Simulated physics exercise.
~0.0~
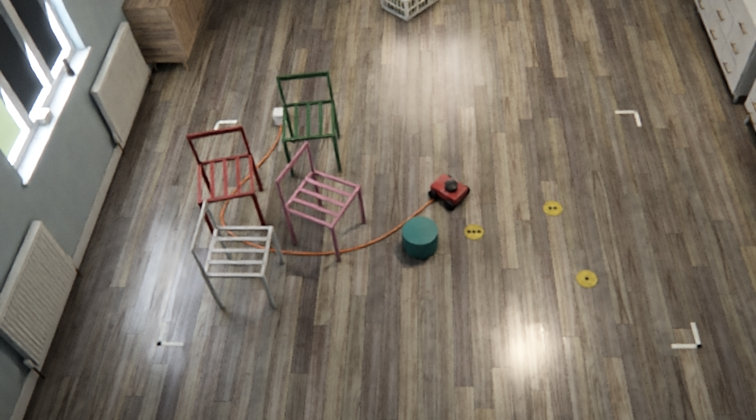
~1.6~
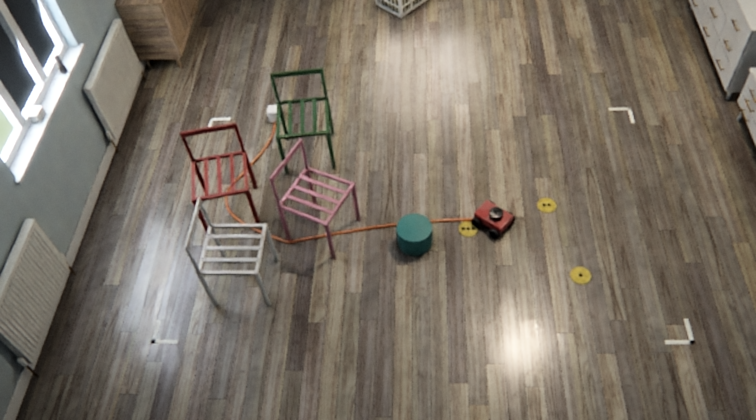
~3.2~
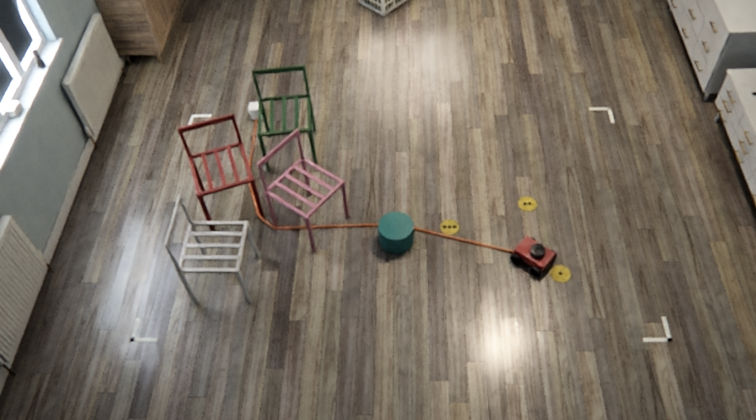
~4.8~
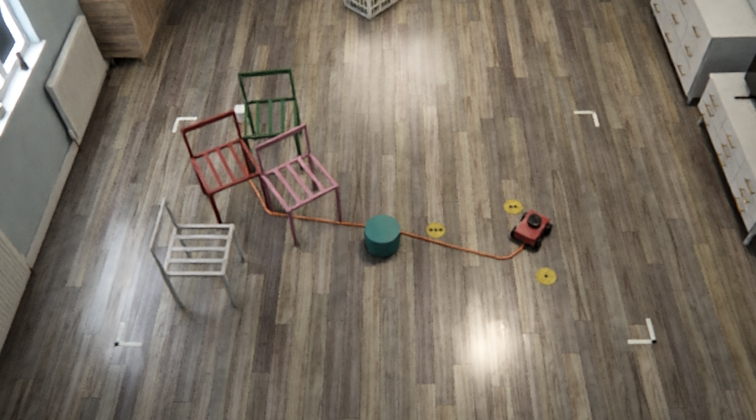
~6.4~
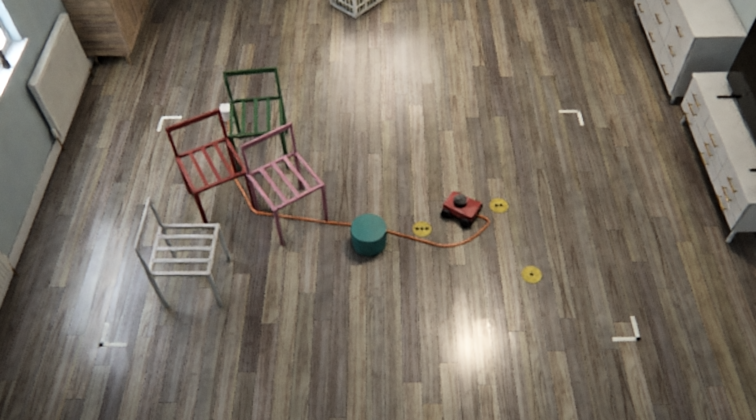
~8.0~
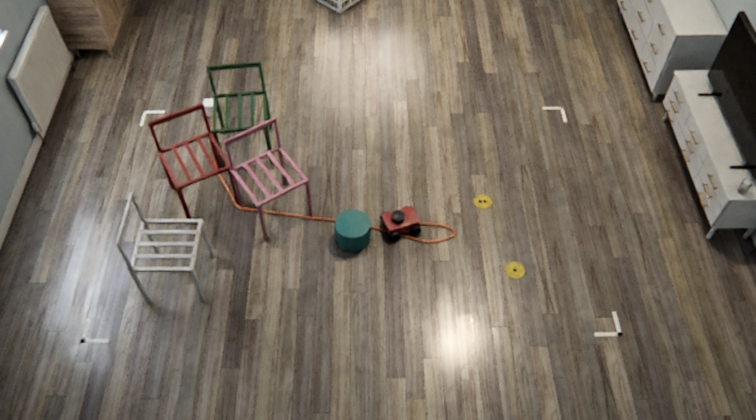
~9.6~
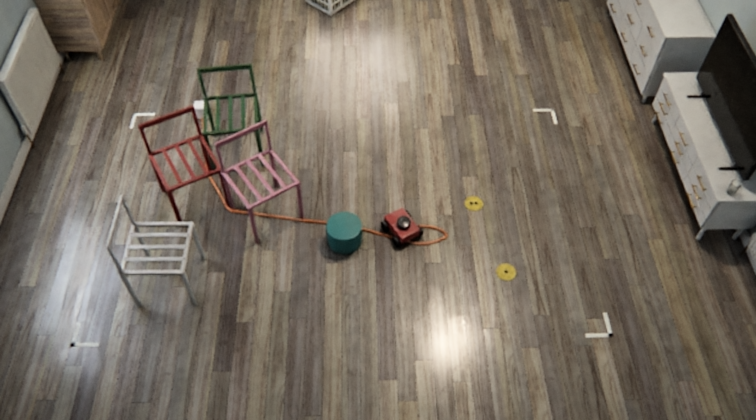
A red cart tugs its orange lead rightward, shifting two chairs, then returns with slack.
